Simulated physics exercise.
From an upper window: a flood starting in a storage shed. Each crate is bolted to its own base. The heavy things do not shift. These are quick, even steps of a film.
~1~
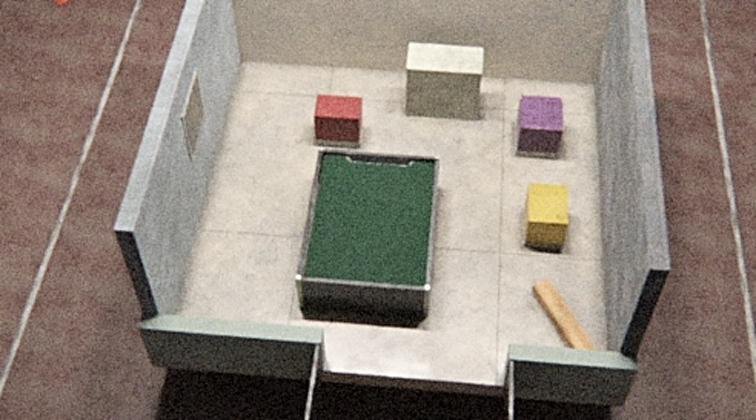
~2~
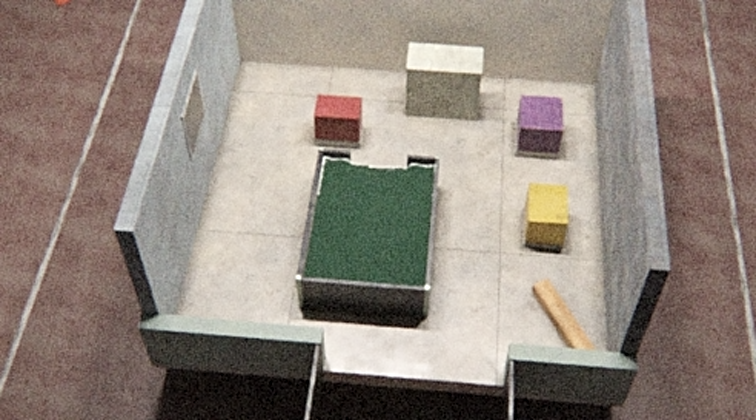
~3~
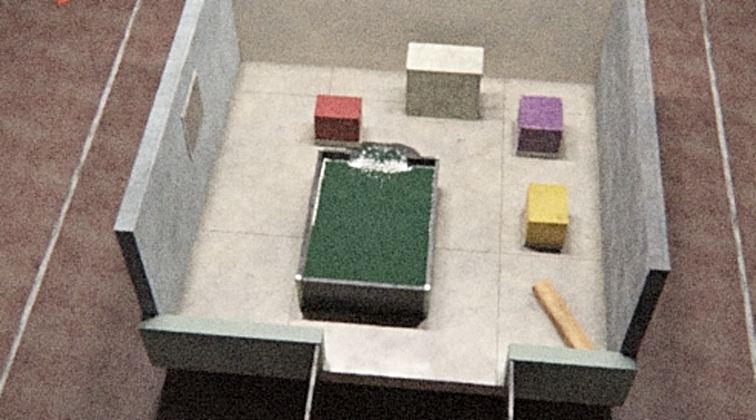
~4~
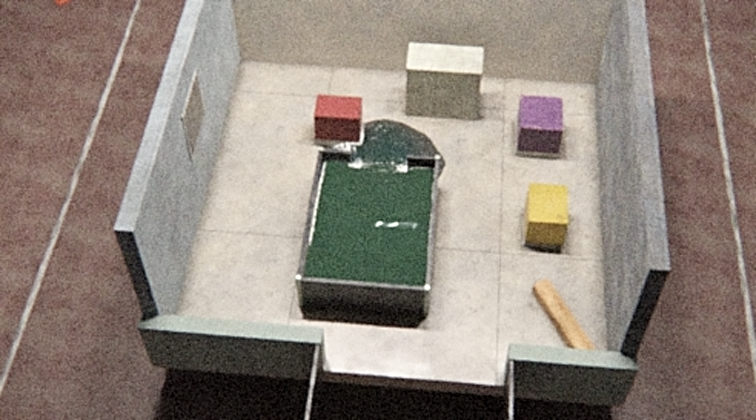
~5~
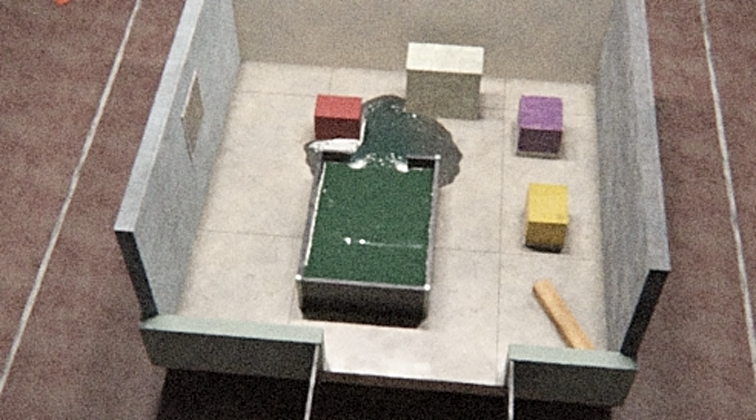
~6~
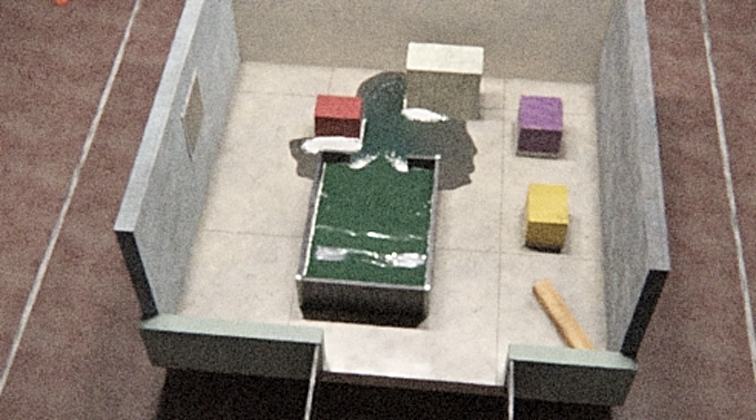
Dark green water poured out through a gap in the far side of the open tank and spread across the pale floor, reaching around the red block and up to the white block.
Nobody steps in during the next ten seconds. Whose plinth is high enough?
In the end: The red crate is wetted; the purple crate is wetted; the yellow crate is wetted.
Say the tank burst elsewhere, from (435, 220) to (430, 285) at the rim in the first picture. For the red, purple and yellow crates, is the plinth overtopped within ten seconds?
Red remains dry, purple gets wet, yellow is topped.
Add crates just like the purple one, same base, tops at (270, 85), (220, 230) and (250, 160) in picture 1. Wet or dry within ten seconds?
One after the other: Ends up wet, keeps dry, is soaked.
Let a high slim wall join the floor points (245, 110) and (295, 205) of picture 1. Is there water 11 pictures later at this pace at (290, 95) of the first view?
At that place: Covered.
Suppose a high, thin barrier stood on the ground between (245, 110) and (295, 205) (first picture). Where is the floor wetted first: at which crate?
That is the one in red.
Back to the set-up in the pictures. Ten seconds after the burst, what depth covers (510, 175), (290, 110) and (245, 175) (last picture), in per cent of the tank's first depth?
In that order: 6, 8 and 6 per cent.
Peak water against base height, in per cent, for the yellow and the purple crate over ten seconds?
About 220 and 170 per cent.
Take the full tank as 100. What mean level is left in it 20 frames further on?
Roughly 48 per cent.
A moment on, water covers 20 % of the floor; the red crate water round its plinth, the purple crate water round its plinth, the yellow crate not reached.
Next, water covers 40 % of the floor; the red crate water round its plinth, the purple crate water round its plinth, the yellow crate water round its plinth.
Then, water covers 60 % of the floor; the red crate water round its plinth, the purple crate water round its plinth, the yellow crate water round its plinth.
Later, water covers 90 % of the floor; the red crate water round its plinth, the purple crate water round its plinth, the yellow crate water round its plinth.
In the end, water covers 100 % of the floor; the red crate was topped, the purple crate was topped, the yellow crate was topped.
